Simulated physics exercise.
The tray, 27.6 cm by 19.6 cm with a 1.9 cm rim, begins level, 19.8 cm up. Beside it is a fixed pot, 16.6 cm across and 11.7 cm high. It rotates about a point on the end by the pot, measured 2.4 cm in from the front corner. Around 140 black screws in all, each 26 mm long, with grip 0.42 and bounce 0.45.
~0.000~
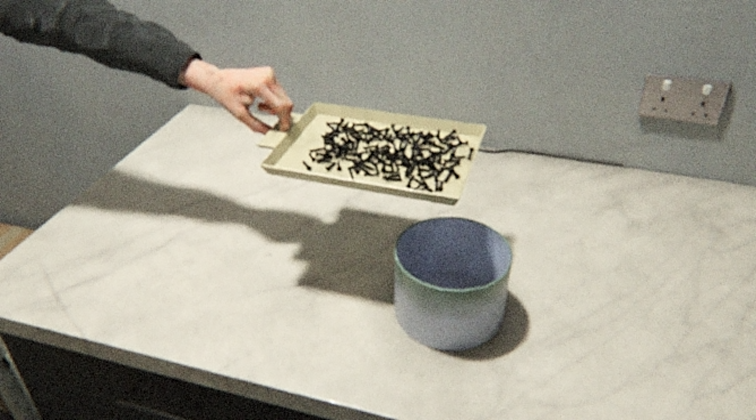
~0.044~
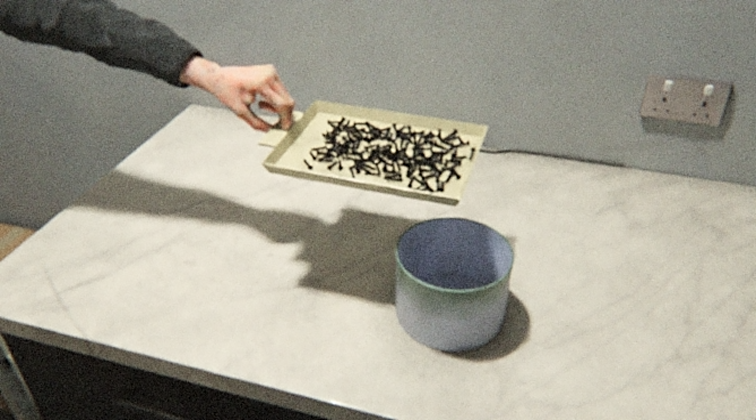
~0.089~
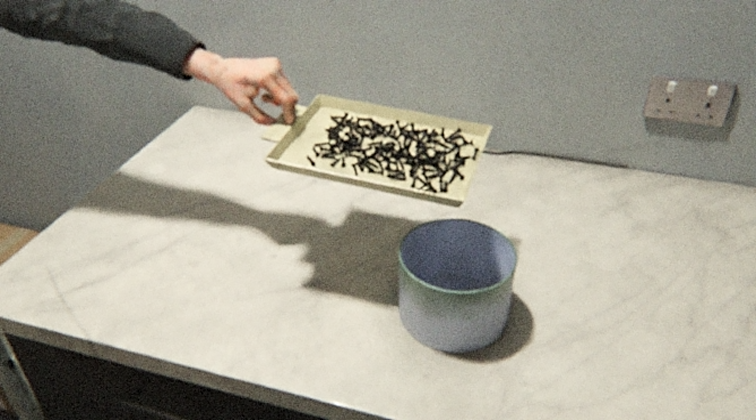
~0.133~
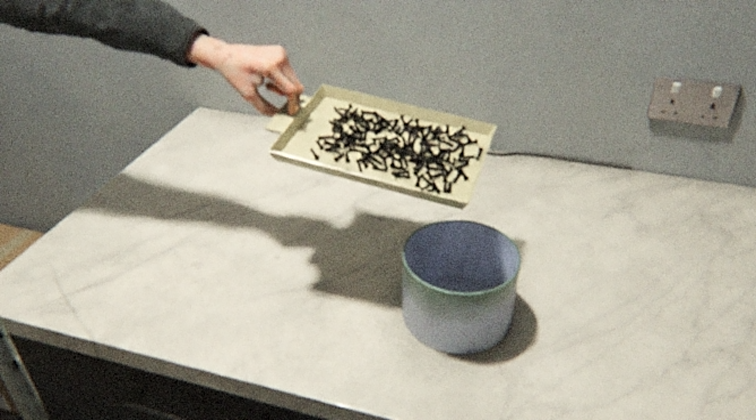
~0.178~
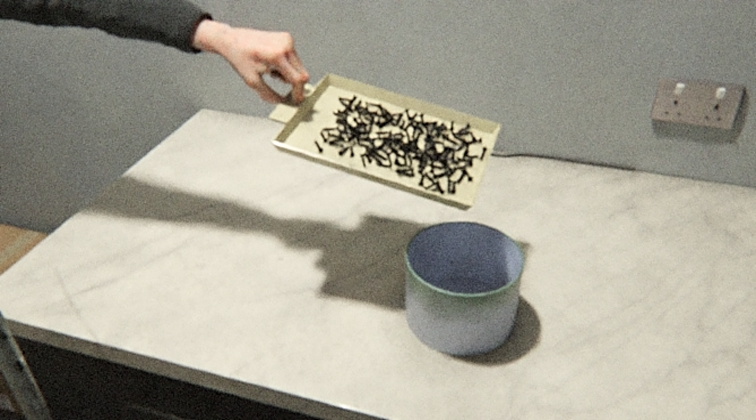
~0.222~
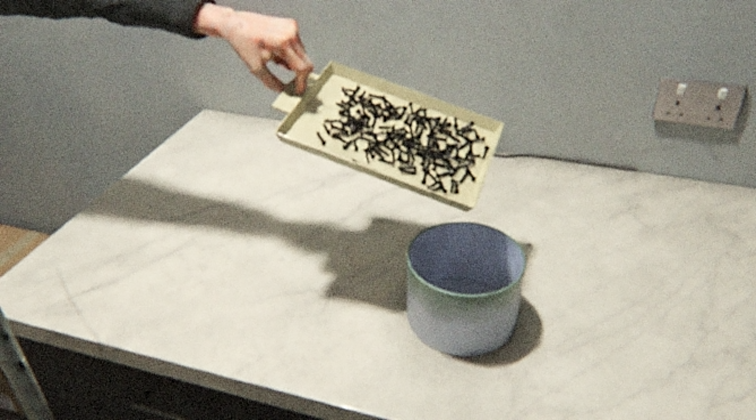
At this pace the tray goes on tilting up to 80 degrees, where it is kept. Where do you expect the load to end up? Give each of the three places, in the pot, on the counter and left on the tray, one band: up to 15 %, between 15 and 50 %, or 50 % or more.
Pot: 50 % or more; counter: Between 15 and 50 %; tray: Up to 15 %.
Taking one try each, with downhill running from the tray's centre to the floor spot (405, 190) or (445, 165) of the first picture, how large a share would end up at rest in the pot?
Roughly 95 % for the first direction, roughly 30 % for the second.
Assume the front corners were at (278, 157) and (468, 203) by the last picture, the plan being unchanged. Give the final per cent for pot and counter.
Split: Pot = 75, counter = 25.
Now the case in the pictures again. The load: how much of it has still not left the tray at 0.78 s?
Close to 65 in a hundred.
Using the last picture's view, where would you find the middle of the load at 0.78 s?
The middle of the load should be at about (493, 195) by then.
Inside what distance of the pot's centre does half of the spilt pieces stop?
I'd say around 16 centimetres.
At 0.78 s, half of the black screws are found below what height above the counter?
The halfway line is at about 22 cm.
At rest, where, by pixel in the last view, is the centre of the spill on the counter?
The middle of the spill sits at roughly (565, 307).
Then, at 0.56 s, tilt 47 degrees; the tray holds 100 %, the pot 0 %.
Then, at 0.78 s, tilt 68 degrees; the tray holds 65 %, the pot 5 %.
After 1.11 s, tilt 80 degrees; the tray holds 0 %, the pot 65 %.
By 2.4 s all is still; pot 70 %, counter 30 %, tray 0 %.
